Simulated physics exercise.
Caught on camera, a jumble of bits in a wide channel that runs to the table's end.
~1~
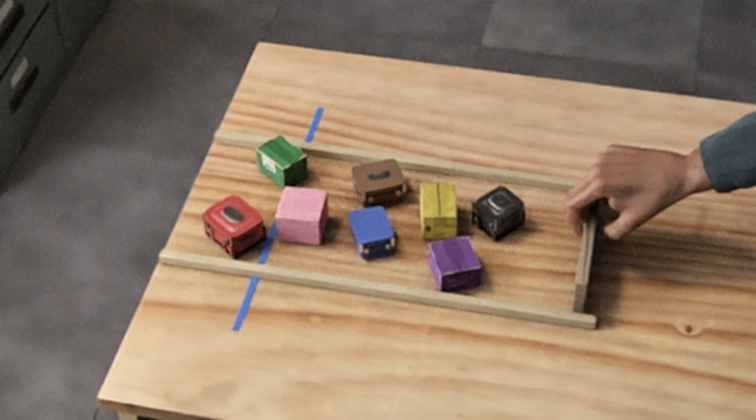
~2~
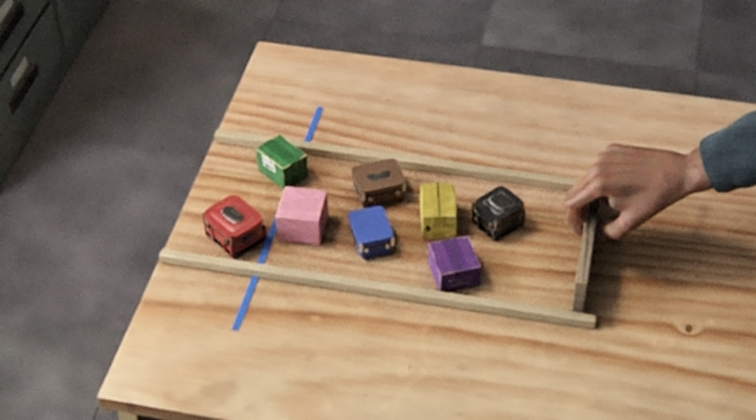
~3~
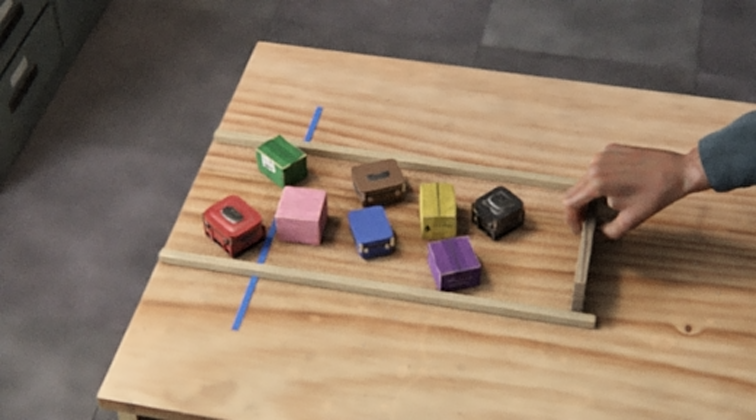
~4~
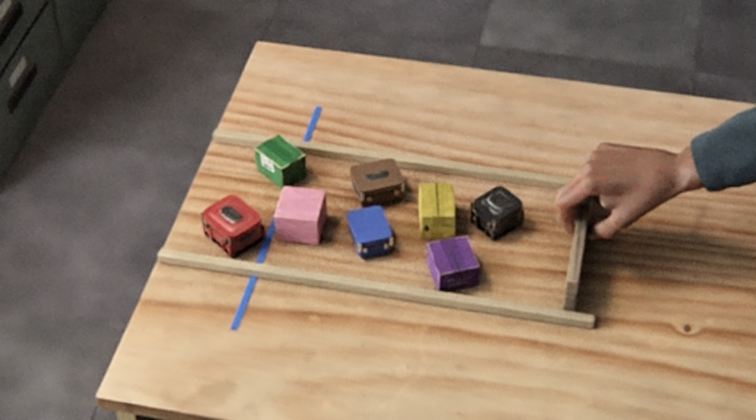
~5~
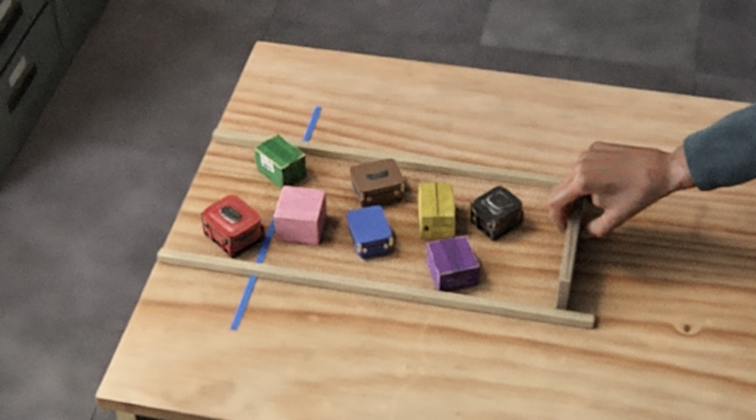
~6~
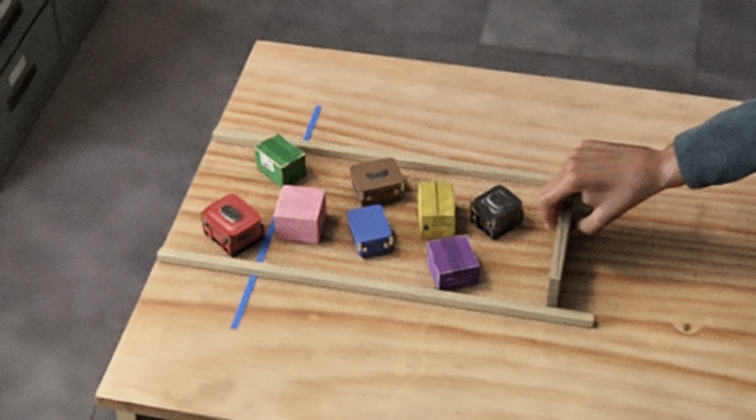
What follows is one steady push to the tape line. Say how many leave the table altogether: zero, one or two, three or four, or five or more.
Here the number that fall off is one or two.
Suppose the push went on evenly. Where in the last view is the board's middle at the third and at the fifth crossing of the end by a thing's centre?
At (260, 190) for the third, at (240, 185) for the fifth.
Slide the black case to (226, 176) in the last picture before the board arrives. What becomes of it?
From there it goes over.
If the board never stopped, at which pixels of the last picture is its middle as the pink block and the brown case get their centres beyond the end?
For the pink block at (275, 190), for the brown case at (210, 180).
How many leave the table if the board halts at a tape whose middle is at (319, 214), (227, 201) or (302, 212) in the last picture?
It would be 0, 5 and 0.
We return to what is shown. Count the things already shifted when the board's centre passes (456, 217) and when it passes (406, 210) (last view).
At the one place 4, at the other 6.
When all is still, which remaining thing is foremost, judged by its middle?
The pink block ends nearest.
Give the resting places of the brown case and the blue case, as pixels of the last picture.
About (273, 157), and the other about (200, 237).
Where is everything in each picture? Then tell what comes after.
In the first picture, red case (235, 226); green box (282, 163); pink block (303, 216); board (589, 238); tape (281, 210).
In the second picture, green box (282, 162); blue case (371, 233).
In the third picture, pink block (302, 216); yellow box (438, 211).
In the fourth picture, red case (233, 226); brown case (377, 184).
In the fifth picture, green box (281, 162); black case (497, 213).
In the sixth picture, red case (233, 225); green box (280, 161); pink block (301, 215); board (564, 233); tape (279, 208).
Soon after, none off yet; red case at rest near (233, 225); green box at rest near (280, 161); pink block at rest near (301, 215).
After that, none off yet; red case moving near (226, 227); green box at rest near (280, 161); pink block displaced about its own width near (261, 206).
In the end, the number that fall off is one or two; gone, red case.
